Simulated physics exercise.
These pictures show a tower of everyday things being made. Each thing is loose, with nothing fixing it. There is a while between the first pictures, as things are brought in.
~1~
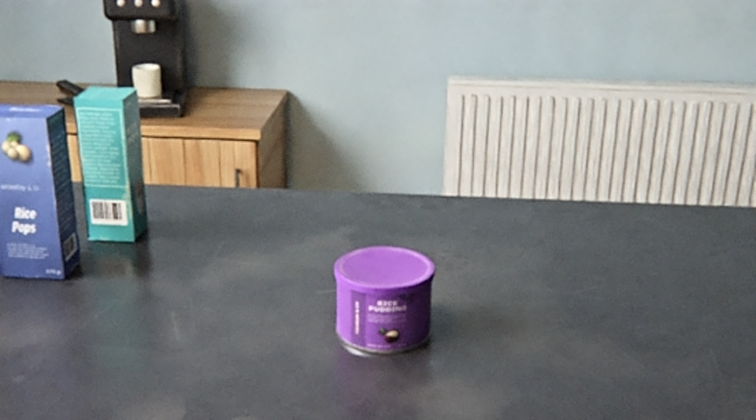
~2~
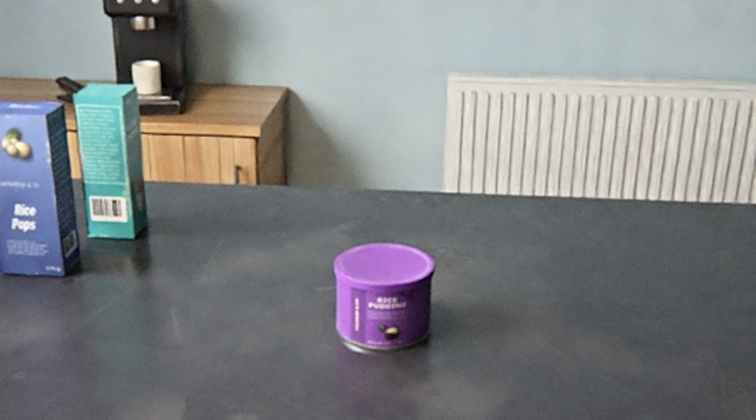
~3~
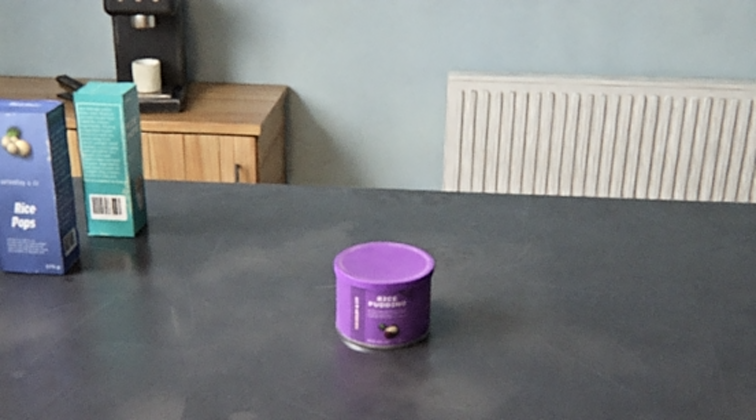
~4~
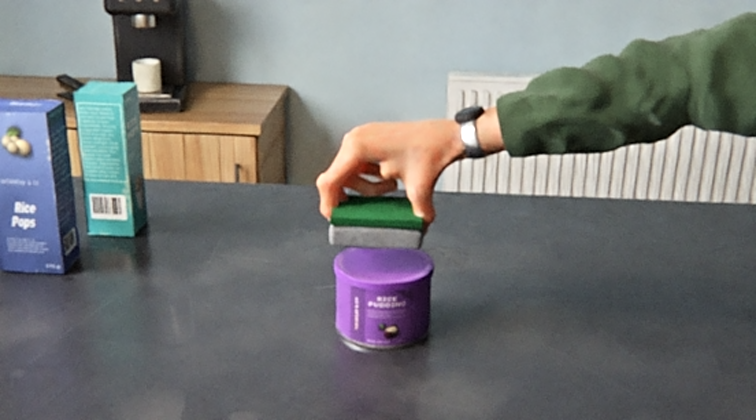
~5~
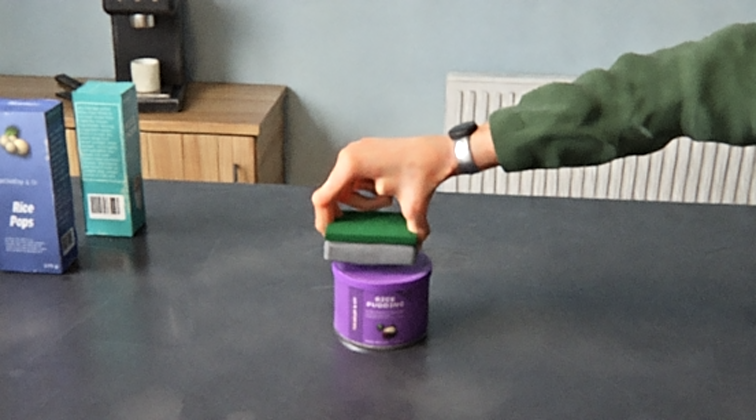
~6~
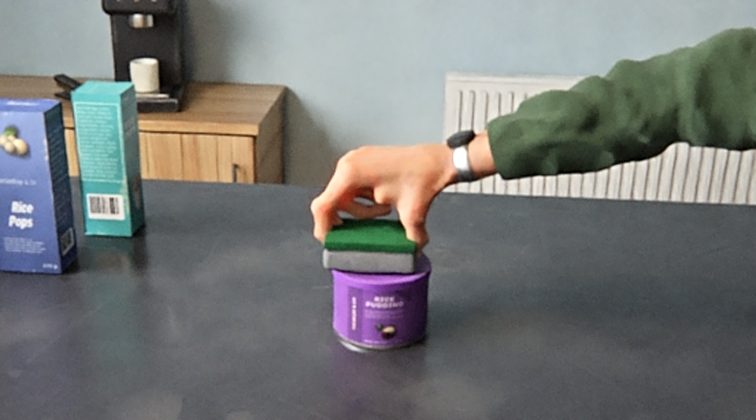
A grey sponge with a green top, held by a hand in a green sleeve, comes down onto a purple tub on a dark table and is set on its lid, still gripped, while blue and turquoise cartons stand at left.
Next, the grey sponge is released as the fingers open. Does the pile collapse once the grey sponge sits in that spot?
My guess: It stays upright.
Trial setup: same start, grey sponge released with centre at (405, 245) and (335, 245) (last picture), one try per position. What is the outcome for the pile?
First case - pile steady; second case - pile steady.
Then, 0.50 s past the last view, nothing moves.
Then, 1.30 s past the last view, grey sponge resting near (372, 246).
Finally, all 4 still in place. Final places as the last picture's camera would see them, grey sponge near (372, 246). The pile keeps its balance.
